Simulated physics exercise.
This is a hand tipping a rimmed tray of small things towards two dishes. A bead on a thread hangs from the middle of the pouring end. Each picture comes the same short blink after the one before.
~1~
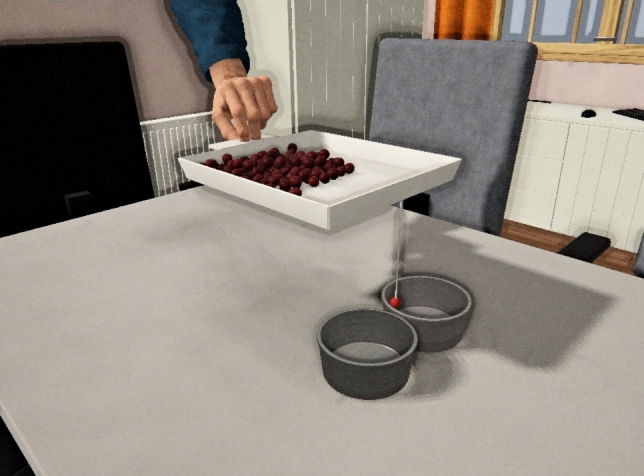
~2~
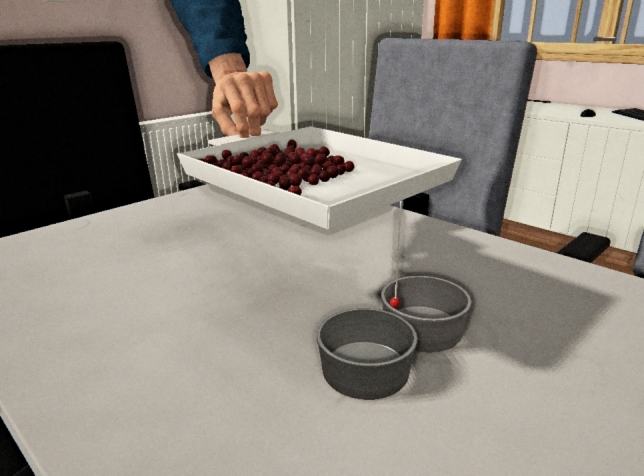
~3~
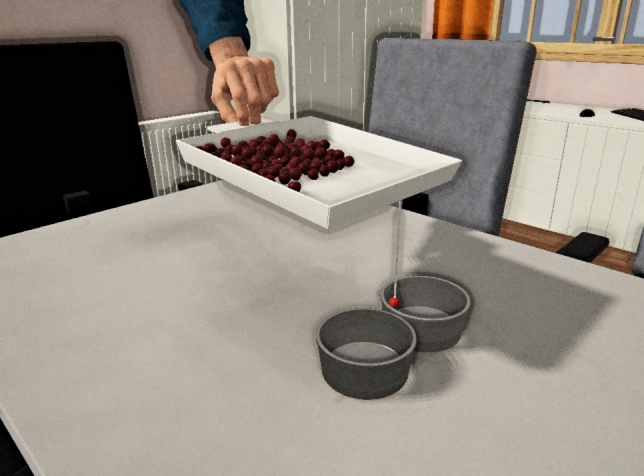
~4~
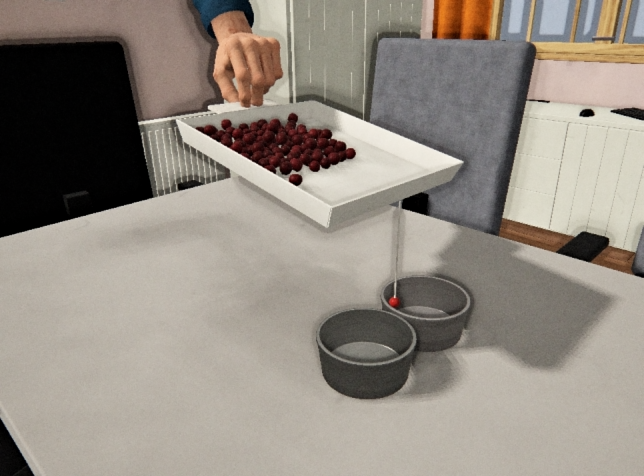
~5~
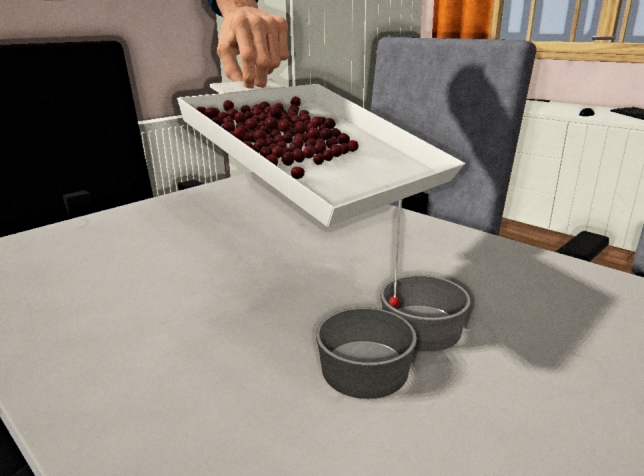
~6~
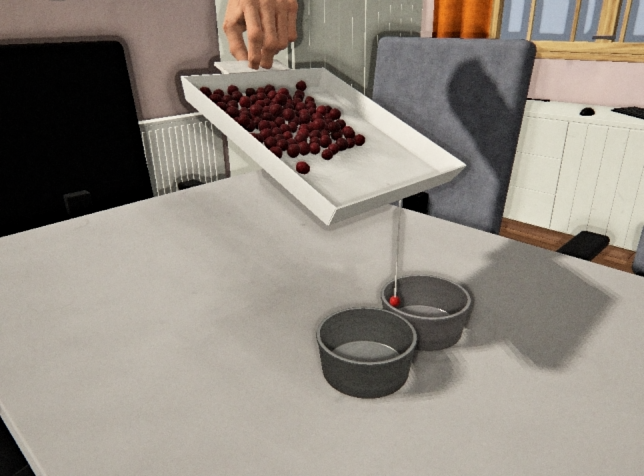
A hand raising the back of a white rimmed tray of dark red cherries, tilting it above two grey dishes.
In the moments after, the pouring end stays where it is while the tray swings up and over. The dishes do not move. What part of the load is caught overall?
The two hold only the smaller part of the load.
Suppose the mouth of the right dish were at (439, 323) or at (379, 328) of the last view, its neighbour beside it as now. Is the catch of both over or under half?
At the first place the larger part, at the second below a half.
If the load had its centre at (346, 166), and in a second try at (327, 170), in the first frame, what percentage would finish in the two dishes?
Near 10 % and 10 %.
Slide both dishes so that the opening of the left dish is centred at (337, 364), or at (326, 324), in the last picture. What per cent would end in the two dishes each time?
In turn 20 and 0 in a hundred.
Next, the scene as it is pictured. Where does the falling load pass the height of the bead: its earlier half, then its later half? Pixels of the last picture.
At about (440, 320), then at (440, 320).
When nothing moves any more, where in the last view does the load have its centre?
Around (476, 384).
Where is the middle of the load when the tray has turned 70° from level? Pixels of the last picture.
Roughly at (395, 178).
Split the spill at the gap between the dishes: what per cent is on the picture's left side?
Close to 10 per cent.
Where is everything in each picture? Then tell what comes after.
The first picture shows corners of the pouring end at (328, 203) and (454, 159), level; middle of the load at (271, 170), dried cherries; left dish at (405, 370); right dish at (462, 326); bead on its thread at (396, 303).
The second picture shows corners of the pouring end at (328, 203) and (454, 159), level; middle of the load at (270, 167).
The third picture shows corners of the pouring end at (329, 203) and (454, 160), tipped barely, level across its low end; middle of the load at (280, 151).
The fourth picture shows corners of the pouring end at (331, 203) and (456, 161), tipped a little, level across its low end; middle of the load at (282, 139).
The fifth picture shows corners of the pouring end at (333, 203) and (458, 162), tipped clearly, level across its low end; middle of the load at (285, 126).
The sixth picture shows corners of the pouring end at (336, 203) and (459, 163), tipped clearly, level across its low end; middle of the load at (289, 115), a small part on the move; left dish at (404, 369); right dish at (461, 325).
Soon after the last picture, tray tipped steeply; most on the tray; a stray few outside both; a small part in the air.
A little later, tray tipped past a quarter turn; about half on the tray; a stray few in the right dish; about a quarter outside both; about a third in the air.
Later still, tray tipped past a quarter turn; a stray few in the left dish; a small part in the right dish; most outside both.
At rest, tray tipped past a quarter turn; a stray few in the left dish; a small part in the right dish; most outside both.
